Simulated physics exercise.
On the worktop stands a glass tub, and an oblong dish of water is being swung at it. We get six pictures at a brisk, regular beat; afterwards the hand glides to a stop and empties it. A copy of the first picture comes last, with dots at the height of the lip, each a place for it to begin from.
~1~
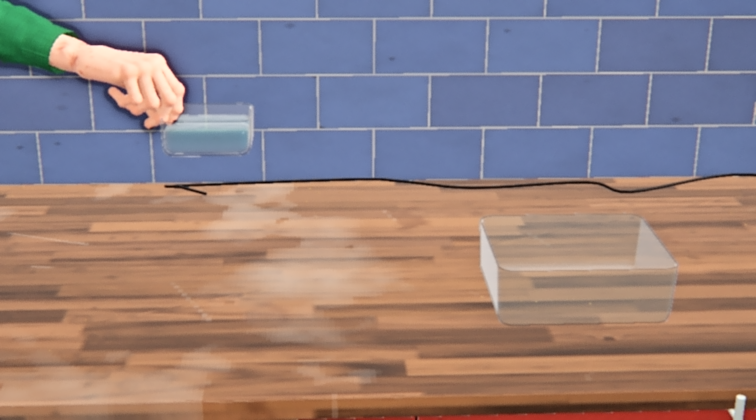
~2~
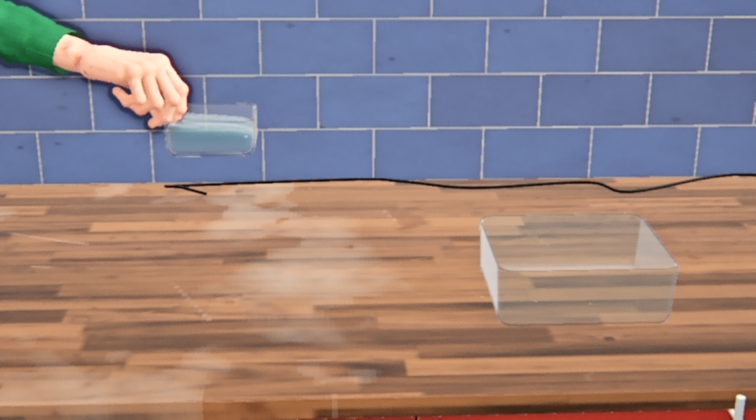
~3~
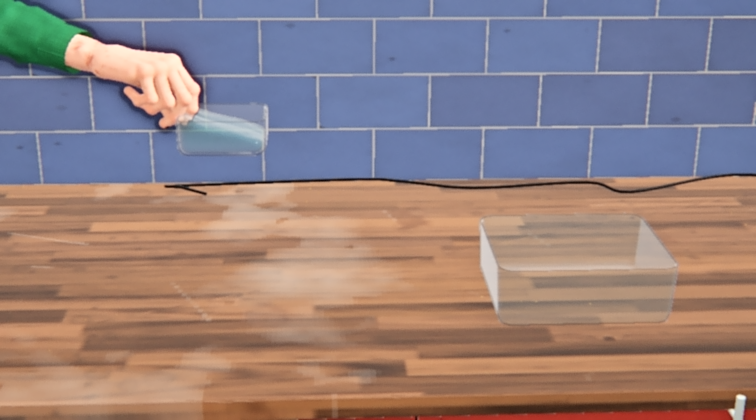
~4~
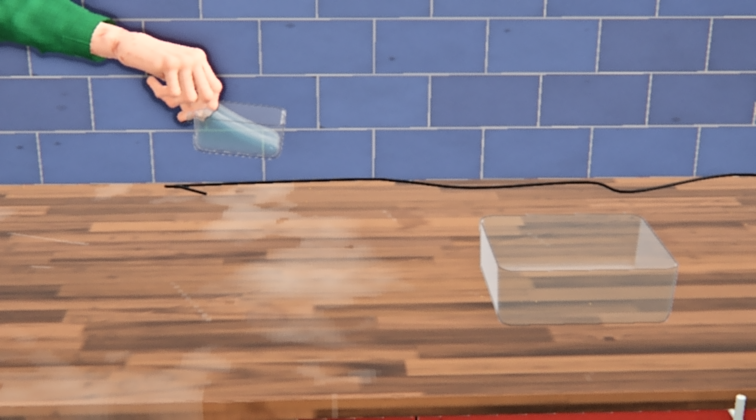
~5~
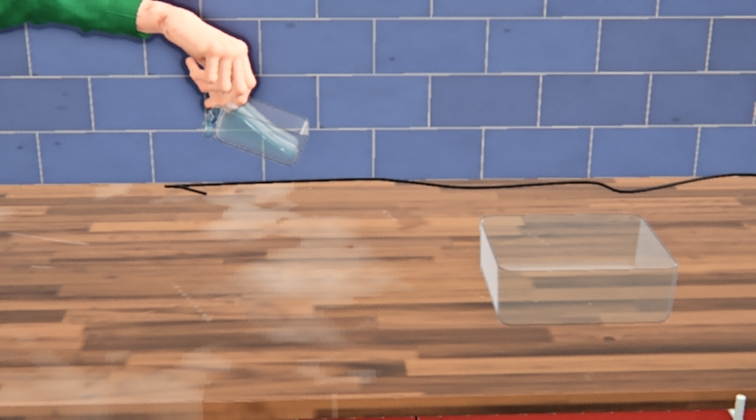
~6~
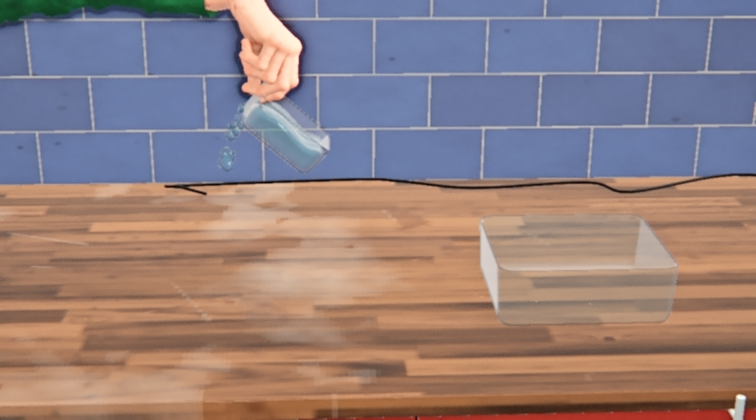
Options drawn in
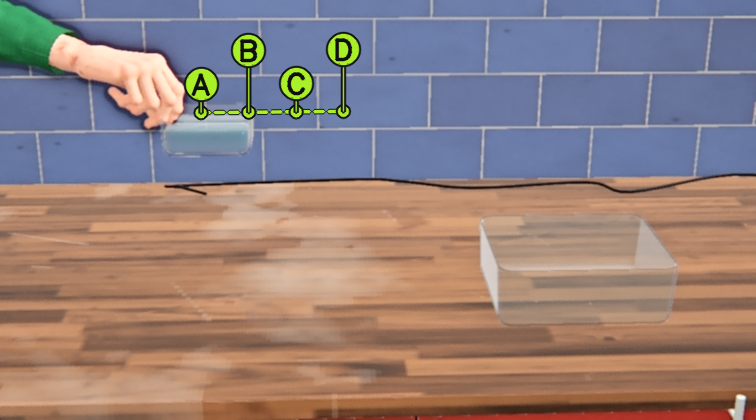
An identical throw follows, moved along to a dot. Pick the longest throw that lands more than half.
Dot C.
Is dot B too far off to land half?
Yes, that goes wrong.
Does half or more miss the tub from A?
Yes.
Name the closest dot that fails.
That is dot B.
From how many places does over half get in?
Two.
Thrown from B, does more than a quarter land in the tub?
No, less.
On the marked copy, A at (201, 112); B at (248, 112); C at (296, 111); D at (343, 111).
For dot A, about 0 % lands in the tub, 99 % falls short.
For dot B, about 8 % lands in the tub, 86 % falls short and 6 % goes beside or beyond.
For dot C, about 62 % lands in the tub, 25 % falls short and 14 % goes beside or beyond.
For dot D, about 72 % lands in the tub, 8 % falls short and 20 % goes beside or beyond.
